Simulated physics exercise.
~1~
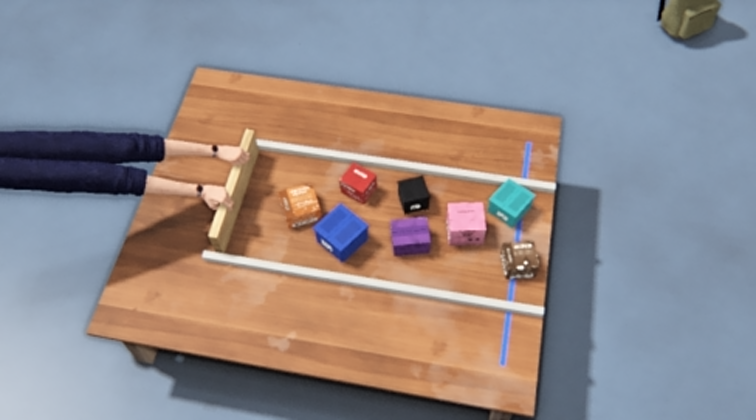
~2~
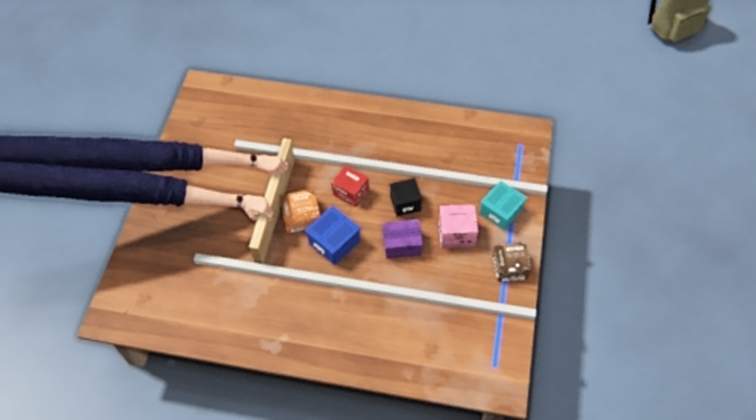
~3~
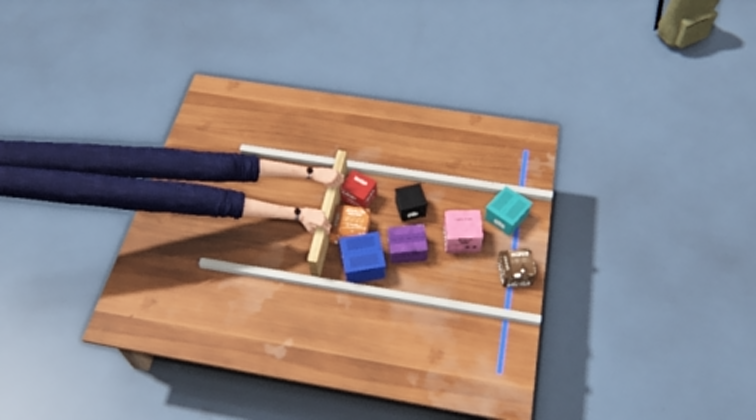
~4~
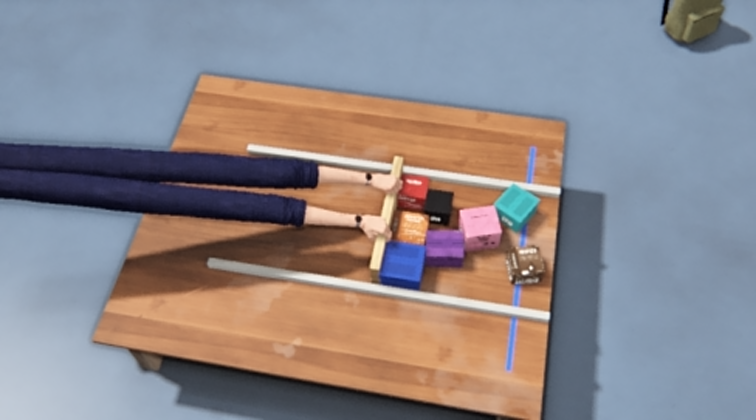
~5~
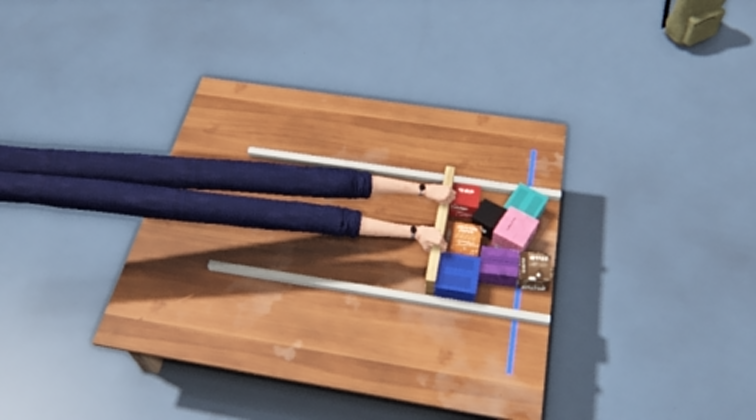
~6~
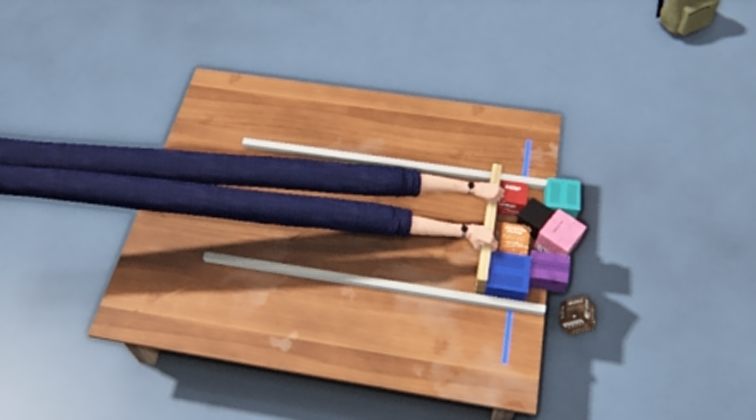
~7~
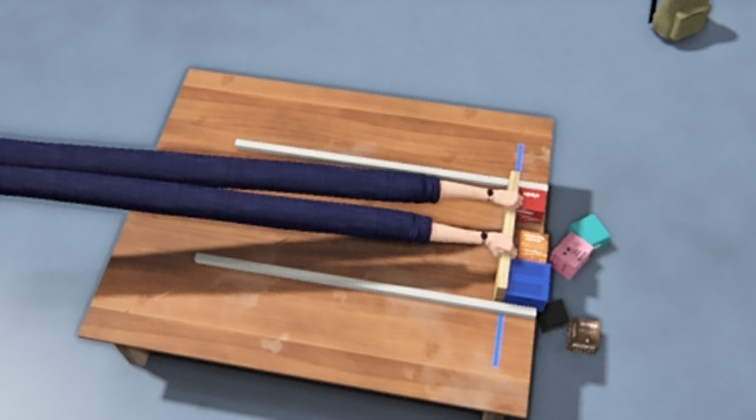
On a wooden tabletop, two hands pushing a plank rightward, bunching colourful boxes together and sending five over the far edge.
